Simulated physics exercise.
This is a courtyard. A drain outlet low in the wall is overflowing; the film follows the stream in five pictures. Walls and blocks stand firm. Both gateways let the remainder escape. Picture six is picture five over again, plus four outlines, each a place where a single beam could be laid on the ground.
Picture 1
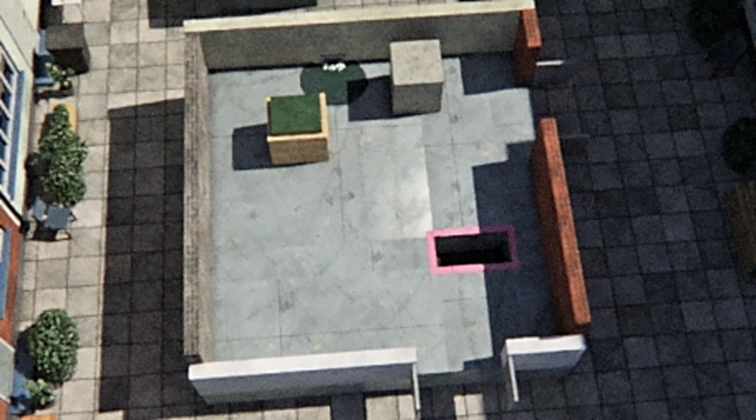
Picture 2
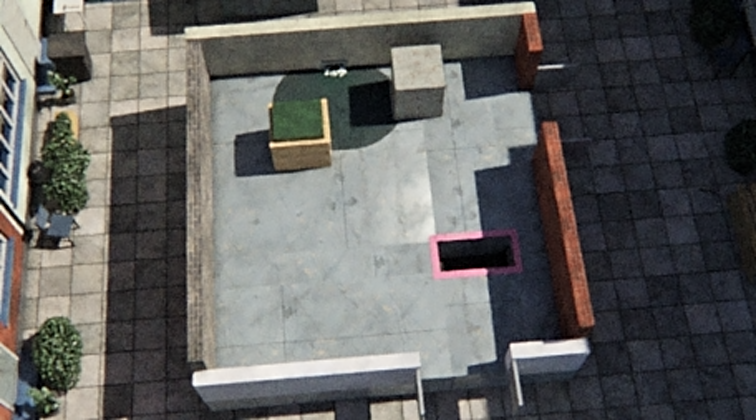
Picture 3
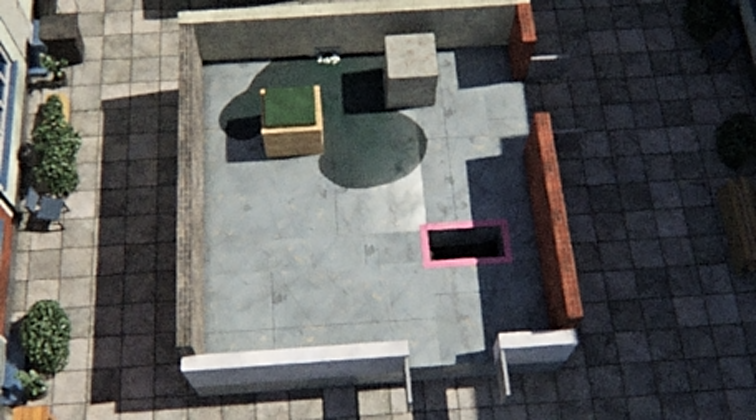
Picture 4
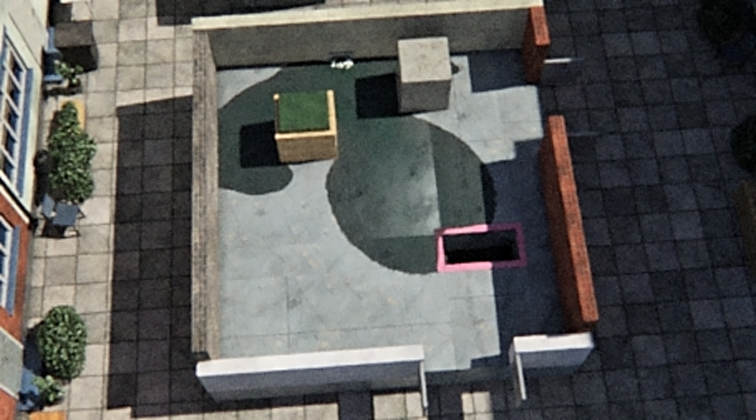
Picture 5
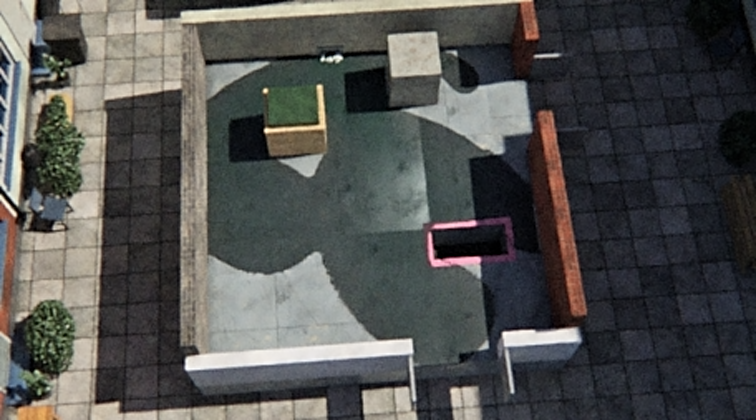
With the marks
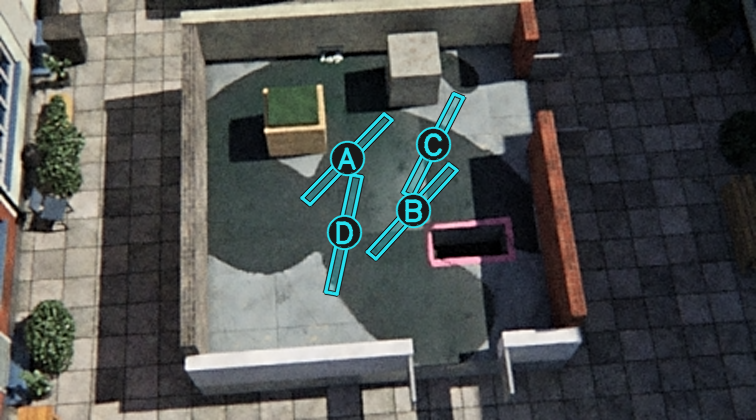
The video shows a walled courtyard from above as dark water spreads from an outfall at the back wall, flowing around two blocks, reaching the pink-edged drain, and covering more of the pale floor toward the front wall.
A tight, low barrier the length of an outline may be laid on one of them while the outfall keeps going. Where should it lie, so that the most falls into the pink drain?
Go for D.
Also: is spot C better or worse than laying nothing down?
Worse.
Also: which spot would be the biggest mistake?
That would be C.
In cyan, A from (306, 201) to (388, 117); B from (371, 255) to (452, 167); C from (407, 194) to (458, 95); D from (331, 293) to (356, 175).
Choosing A, about 20 % of the stream goes into the pink drain, about 80 % out by the gates.
Choosing B, about 17 % of the stream goes into the pink drain, about 82 % out by the gates.
Choosing C, about 12 % of the stream goes into the pink drain, about 87 % out by the gates.
Choosing D, about 40 % of the stream goes into the pink drain, about 59 % out by the gates.
